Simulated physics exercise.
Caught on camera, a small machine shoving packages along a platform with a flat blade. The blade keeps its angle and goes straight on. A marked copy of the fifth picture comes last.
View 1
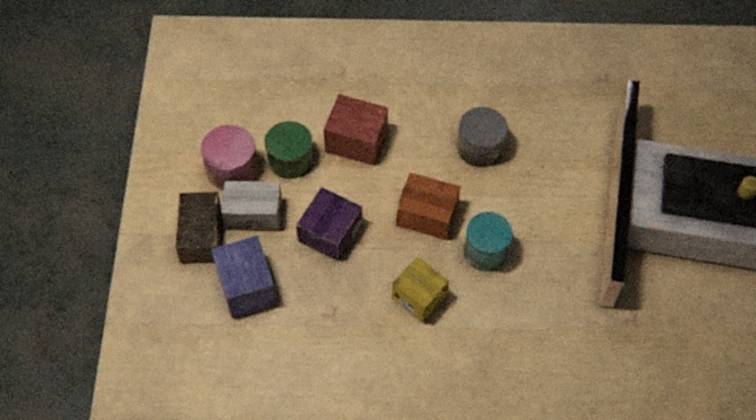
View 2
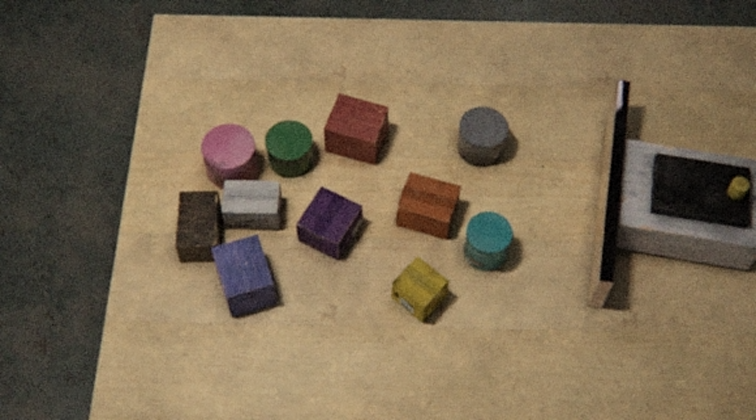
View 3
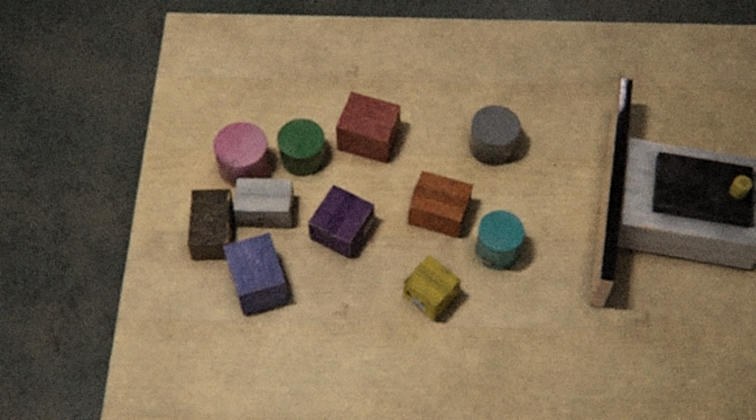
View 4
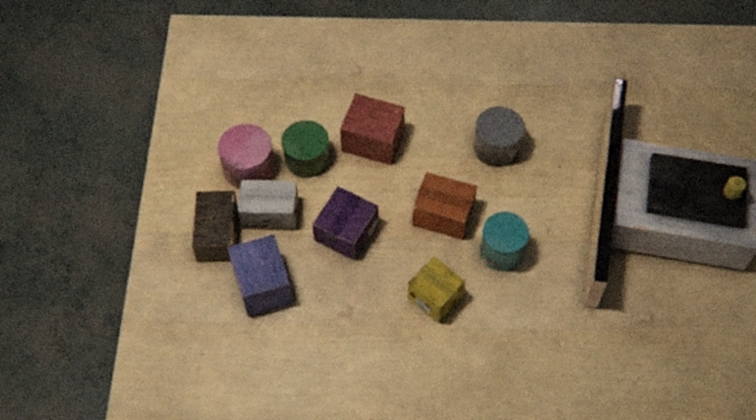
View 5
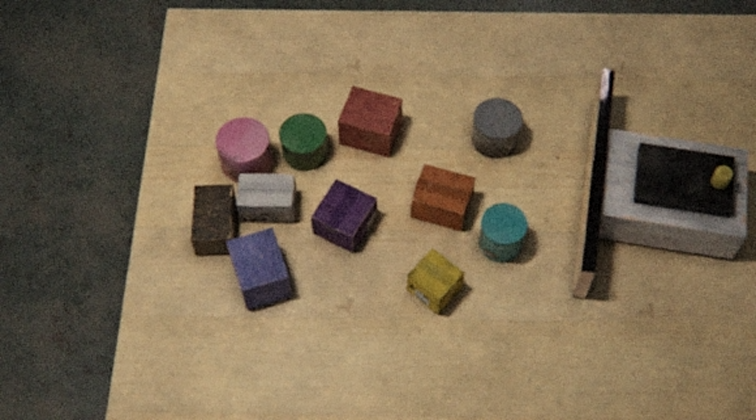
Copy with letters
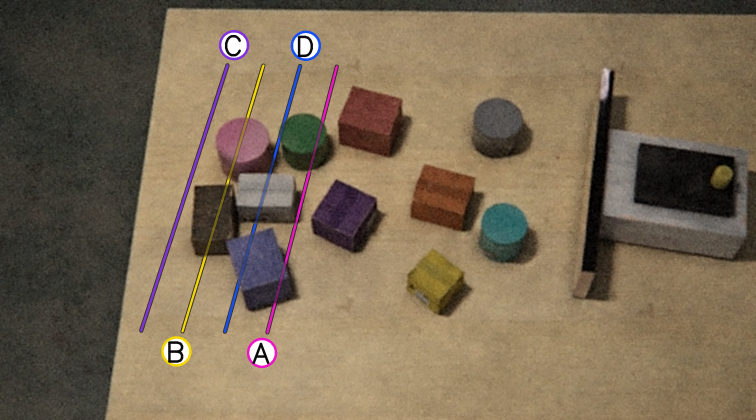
A small machine with a long, flat blade crept left across a wooden tabletop, narrowing the gap to a scattered group of colorful blocks and round pieces, which all sat still and untouched.
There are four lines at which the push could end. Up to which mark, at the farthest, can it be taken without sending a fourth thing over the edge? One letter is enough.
Line B.
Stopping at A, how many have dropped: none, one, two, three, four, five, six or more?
The count is none.
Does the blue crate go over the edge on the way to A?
No.
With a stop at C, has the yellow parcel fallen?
No.
On the marked copy, A at (305, 190); B at (226, 189); C at (187, 189); D at (265, 190).
With B. Early on, robot (541, 176); yellow parcel (409, 282); grey pail (442, 123).
Further on, robot (407, 174); black crate (187, 228); white parcel (208, 192).
At the end, robot (300, 173); pink canister over the edge; white parcel over the edge; three fallen.
As for the rest, A is within the limit but short; C drops six; D is within the limit but short.
